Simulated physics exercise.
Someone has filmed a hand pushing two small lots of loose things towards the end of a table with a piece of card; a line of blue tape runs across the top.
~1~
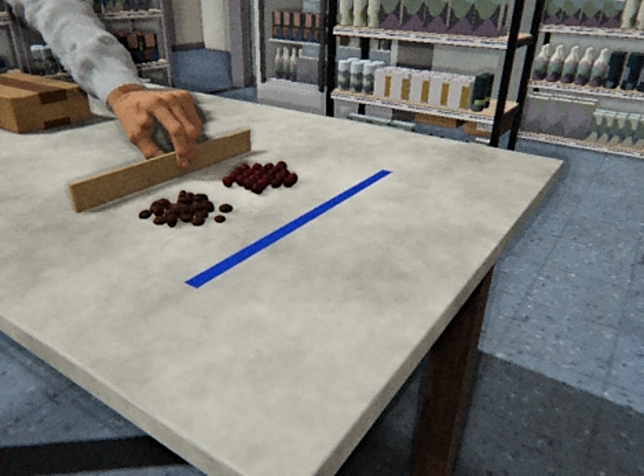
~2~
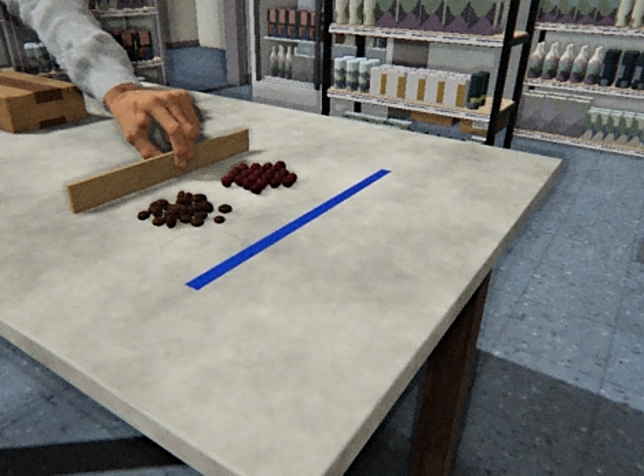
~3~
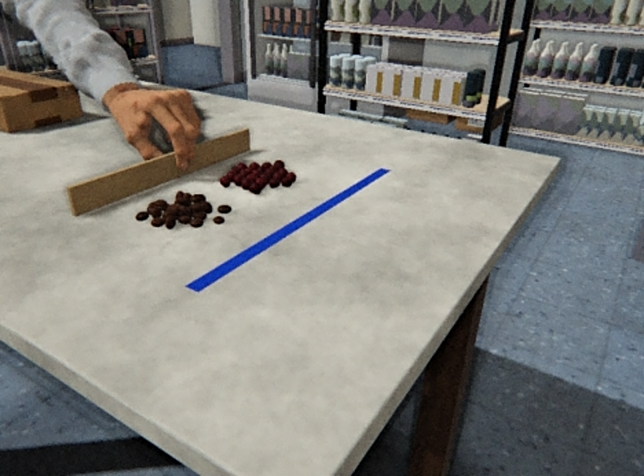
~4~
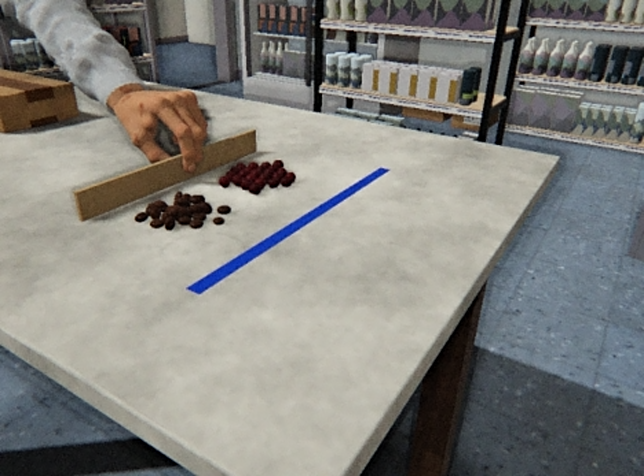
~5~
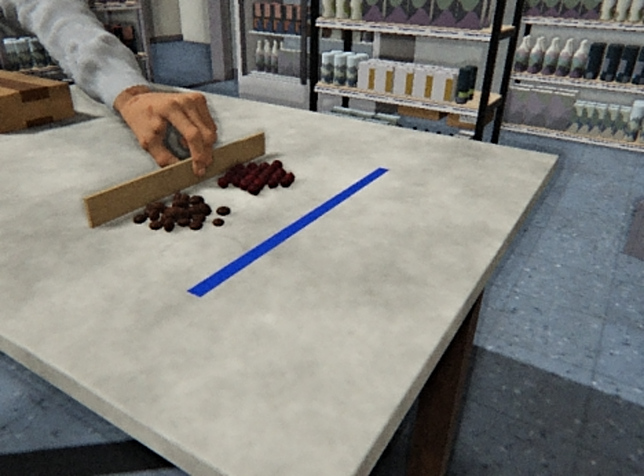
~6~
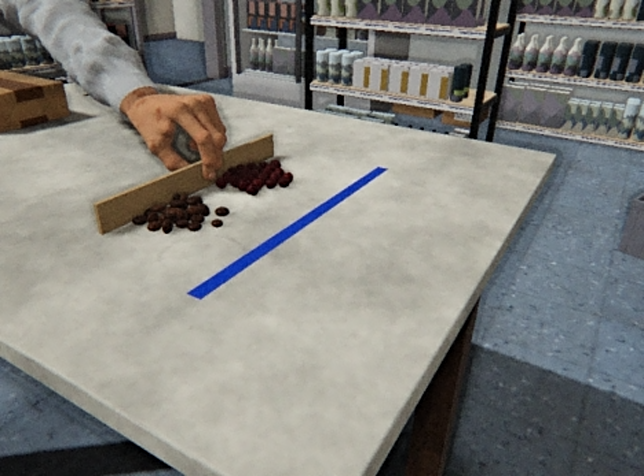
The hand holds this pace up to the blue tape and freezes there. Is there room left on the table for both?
In the end the front batch keeps clear of the drop, and the back batch keeps clear of the drop.
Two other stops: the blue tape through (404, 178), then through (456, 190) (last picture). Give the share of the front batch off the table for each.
Near 0 % and 0 %.
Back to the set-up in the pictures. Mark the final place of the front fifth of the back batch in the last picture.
Near (386, 214).
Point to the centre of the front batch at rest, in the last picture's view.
Near (291, 253).
Then, 0.41 s after the last picture, piece of card still moving, near (256, 177); front batch all on the table, its front near (244, 240); back batch all on the table, its front near (323, 197).
Then, 0.84 s after the last picture, piece of card stopped at the blue tape; front batch all on the table, its front near (312, 266); back batch all on the table, its front near (381, 209).
Then, 1.12 s after the last picture, piece of card stopped at the blue tape; front batch all on the table, its front near (312, 266); back batch all on the table, its front near (395, 212).
At rest, piece of card stopped at the blue tape; front batch all on the table, its front near (312, 266); back batch all on the table, its front near (395, 212).
